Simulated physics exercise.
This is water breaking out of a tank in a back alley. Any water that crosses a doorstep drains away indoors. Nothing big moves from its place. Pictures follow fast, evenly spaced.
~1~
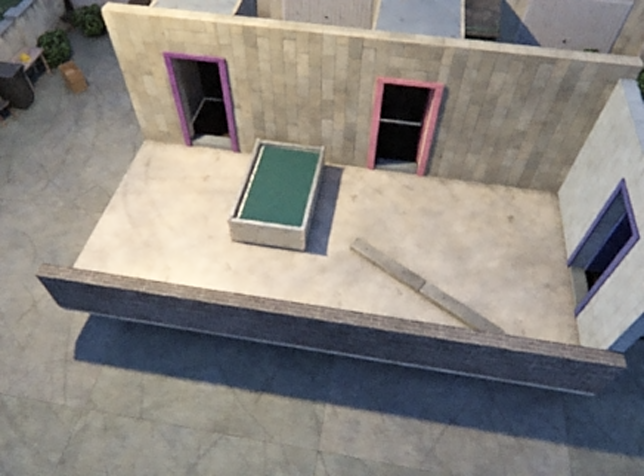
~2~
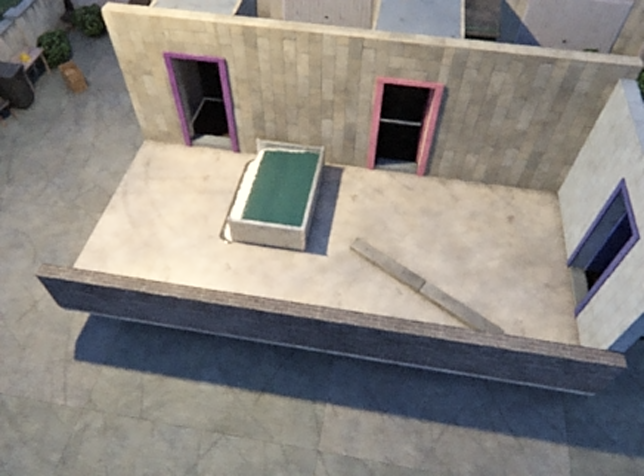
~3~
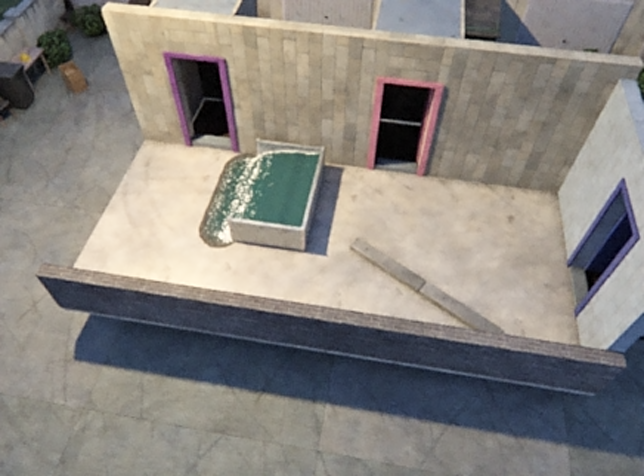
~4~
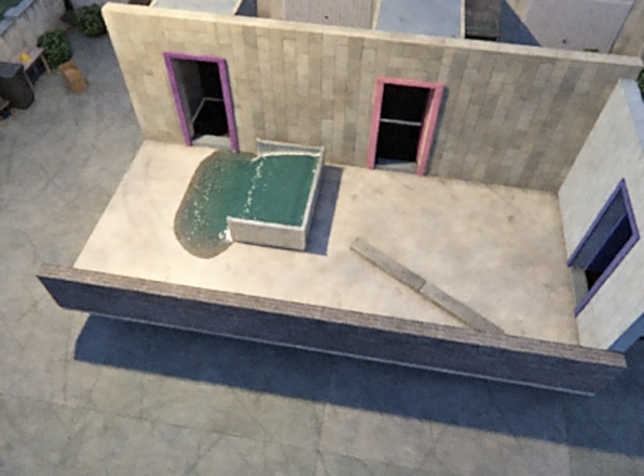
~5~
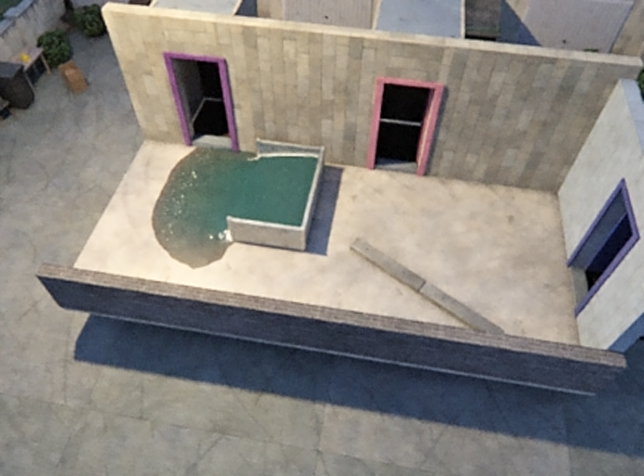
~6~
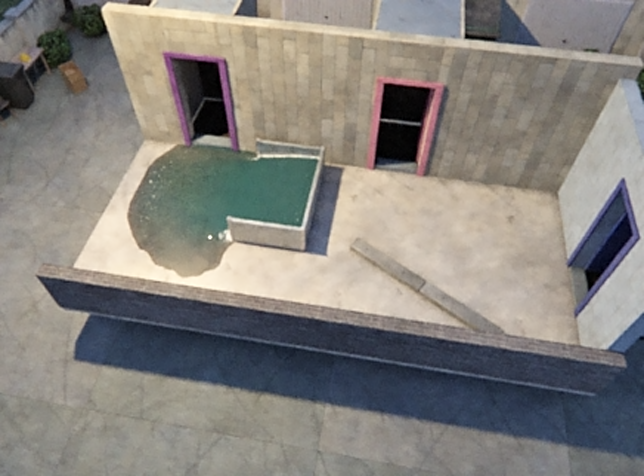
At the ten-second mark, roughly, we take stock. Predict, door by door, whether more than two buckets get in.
The blue door does not pass two; the pink door does not pass two; the purple door does not pass two.
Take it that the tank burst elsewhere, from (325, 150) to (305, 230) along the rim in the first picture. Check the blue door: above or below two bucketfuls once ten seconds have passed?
The blue one tops the limit.
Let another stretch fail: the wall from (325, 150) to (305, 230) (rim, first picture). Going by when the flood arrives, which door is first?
The pink one.
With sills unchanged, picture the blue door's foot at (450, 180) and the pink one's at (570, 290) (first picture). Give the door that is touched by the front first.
The door marked purple.
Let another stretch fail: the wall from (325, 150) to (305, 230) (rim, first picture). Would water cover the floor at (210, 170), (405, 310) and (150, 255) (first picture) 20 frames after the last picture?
In the order given: Untouched, swamped and untouched.
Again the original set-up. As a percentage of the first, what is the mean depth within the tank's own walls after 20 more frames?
Close to 12 in a hundred.
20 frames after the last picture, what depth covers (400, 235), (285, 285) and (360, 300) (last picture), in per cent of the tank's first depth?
About 0, 0, 0 %.
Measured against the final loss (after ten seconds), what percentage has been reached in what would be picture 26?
By then, close to 70 % of it.
A moment on, water covers 25 % of the floor; the blue door not reached, the pink door not reached, the purple door wet at the sill, nothing in.
Next, water covers 30 % of the floor; the blue door not reached, the pink door not reached, the purple door wet at the sill, nothing in.
Then, water covers 30 % of the floor; the blue door not reached, the pink door not reached, the purple door wet at the sill, nothing in.
Later, water covers 25 % of the floor; the blue door not reached, the pink door not reached, the purple door wet at the sill, nothing in.
In the end, water covers 20 % of the floor; the blue door not reached, the pink door not reached, the purple door wet at the sill, nothing in.
